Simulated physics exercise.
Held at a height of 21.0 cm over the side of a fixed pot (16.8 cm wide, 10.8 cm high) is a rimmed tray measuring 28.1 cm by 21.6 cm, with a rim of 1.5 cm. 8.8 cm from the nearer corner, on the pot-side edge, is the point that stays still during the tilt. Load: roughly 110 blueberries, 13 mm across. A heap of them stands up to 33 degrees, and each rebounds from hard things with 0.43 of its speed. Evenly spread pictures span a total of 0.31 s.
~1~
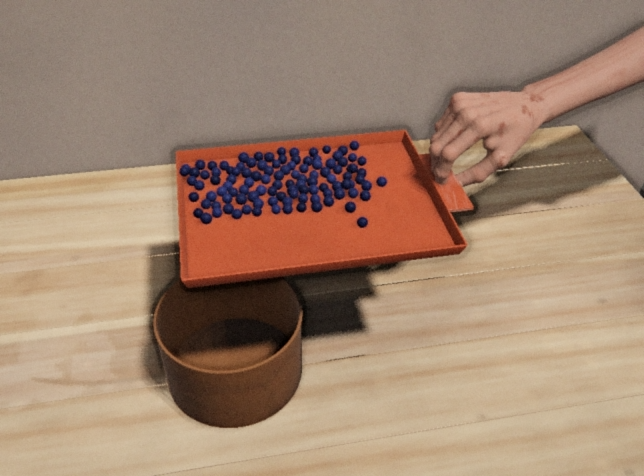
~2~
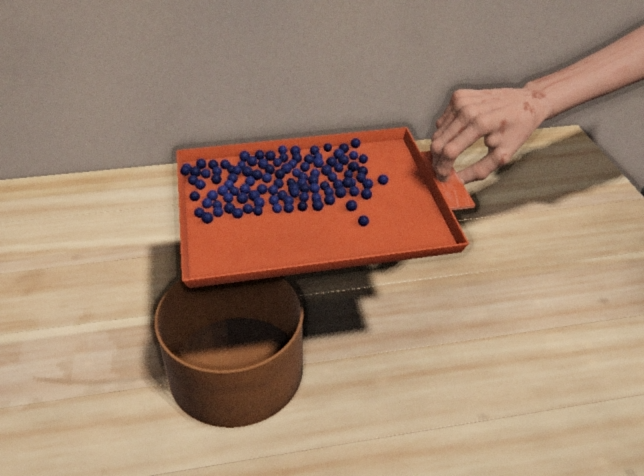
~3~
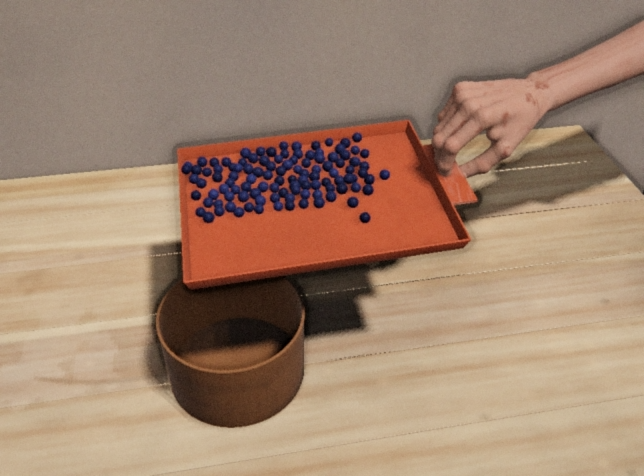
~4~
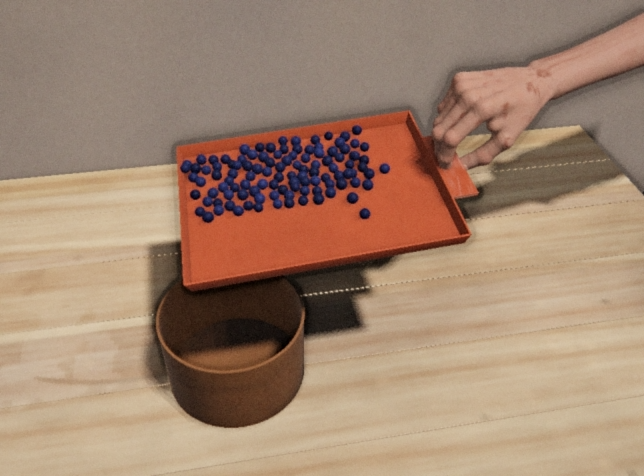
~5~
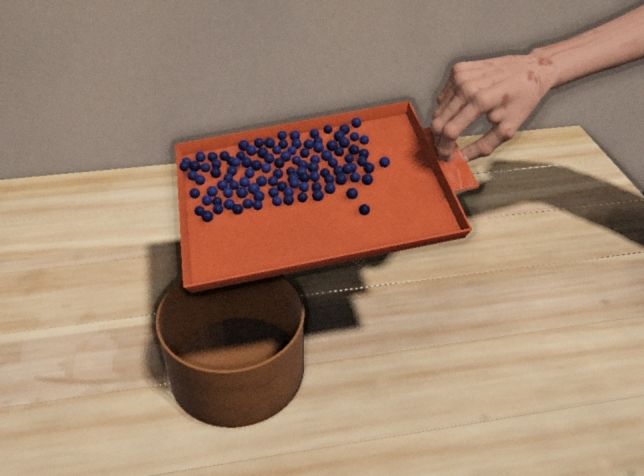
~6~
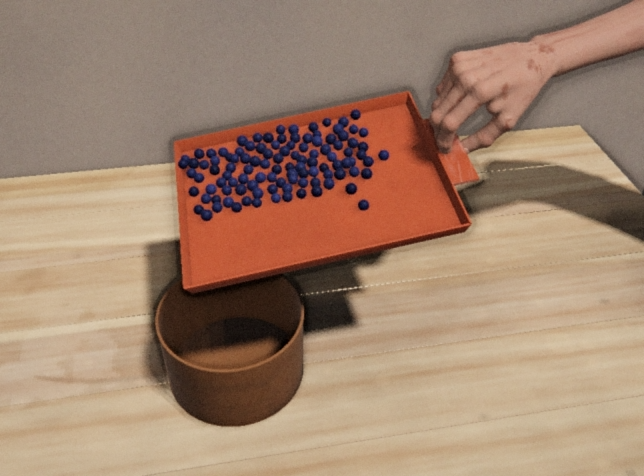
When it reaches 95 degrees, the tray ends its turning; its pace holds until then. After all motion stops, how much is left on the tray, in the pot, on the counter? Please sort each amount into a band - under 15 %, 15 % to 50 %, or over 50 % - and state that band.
Tray: Under 15 %; pot: Over 50 %; counter: 15 % to 50 %.
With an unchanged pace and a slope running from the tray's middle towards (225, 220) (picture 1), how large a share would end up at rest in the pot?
The share would be about 20 percent.
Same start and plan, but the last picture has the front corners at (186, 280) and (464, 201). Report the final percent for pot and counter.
Pot 30 % / counter 70 %.
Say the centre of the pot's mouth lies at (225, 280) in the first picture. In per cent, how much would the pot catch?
With the pot there, close to 10 per cent.
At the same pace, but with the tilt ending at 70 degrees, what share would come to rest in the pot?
Then about 0 per cent.
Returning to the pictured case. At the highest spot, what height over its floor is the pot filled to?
Height: Approx. 2.5 cm.
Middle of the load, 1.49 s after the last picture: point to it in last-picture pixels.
(204, 221) or thereabouts.
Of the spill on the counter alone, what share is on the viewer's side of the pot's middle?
Roughly 70 per cent.
Then, 0.89 s after the last picture, tilt 50 degrees; the tray holds 95 %, the pot 0 %.
Then, 1.49 s after the last picture, tilt 76 degrees; the tray holds 95 %, the pot 0 %.
Then, 2.13 s after the last picture, tilt 95 degrees; the tray holds 10 %, the pot 65 %.
In the end, tray 0 %, pot 80 %, counter 20 %.
